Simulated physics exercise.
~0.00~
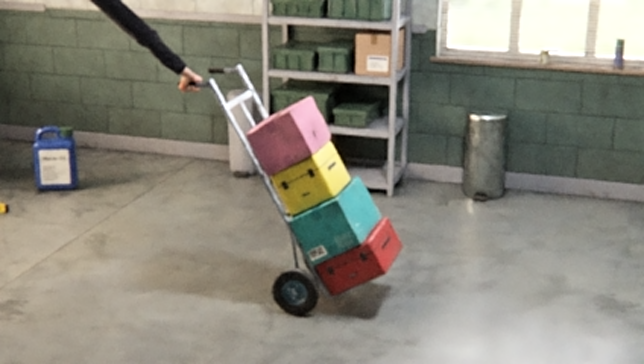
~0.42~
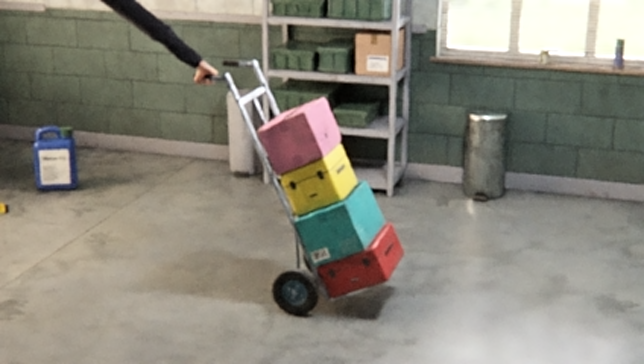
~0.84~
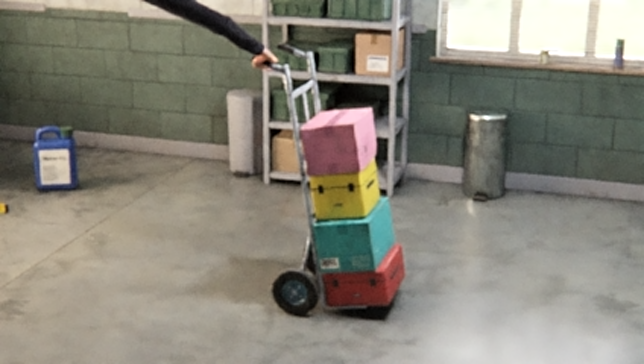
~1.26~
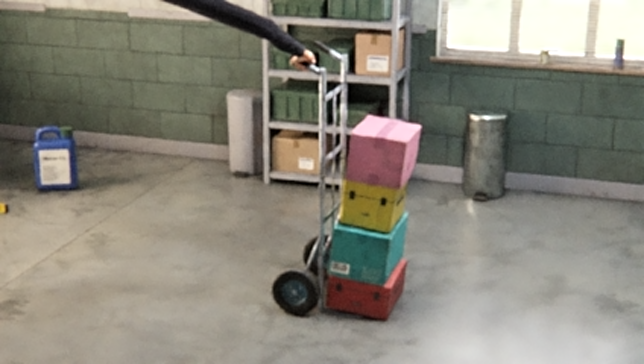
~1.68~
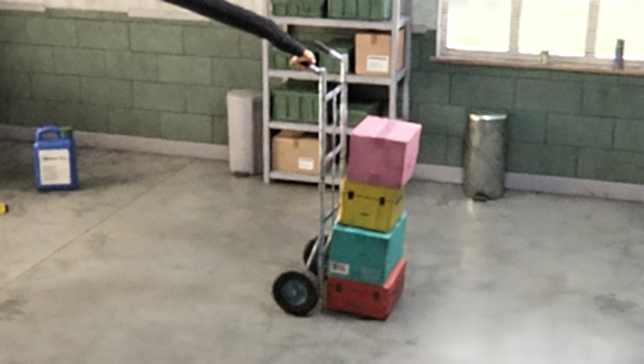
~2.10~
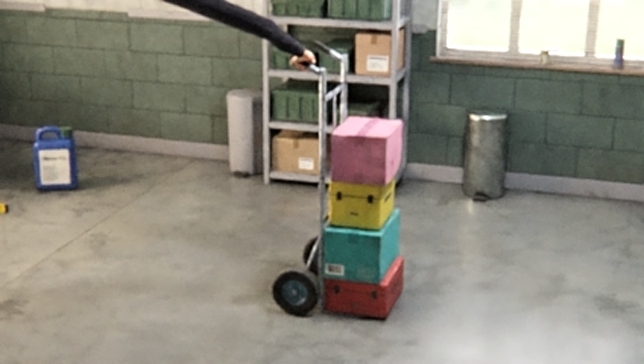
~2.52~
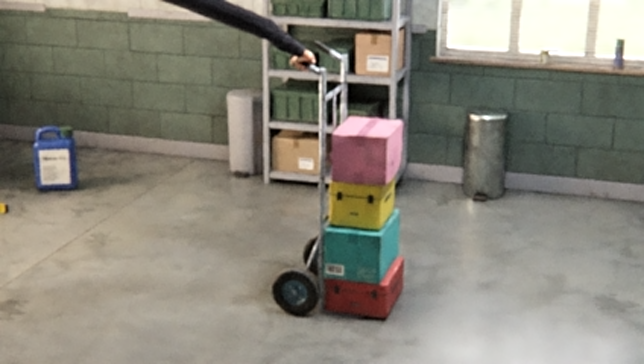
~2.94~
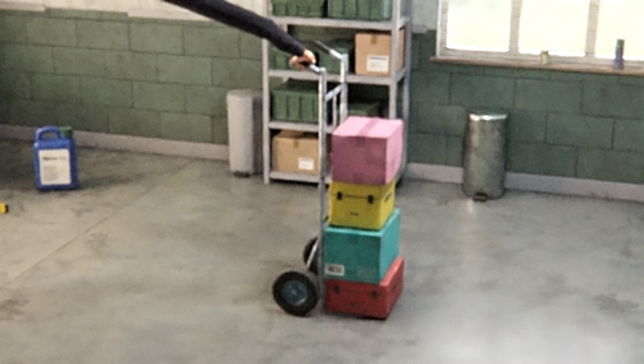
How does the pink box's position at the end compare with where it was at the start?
The pink box ends up farther to the right and a little lower than where it started, still on top of the stack.
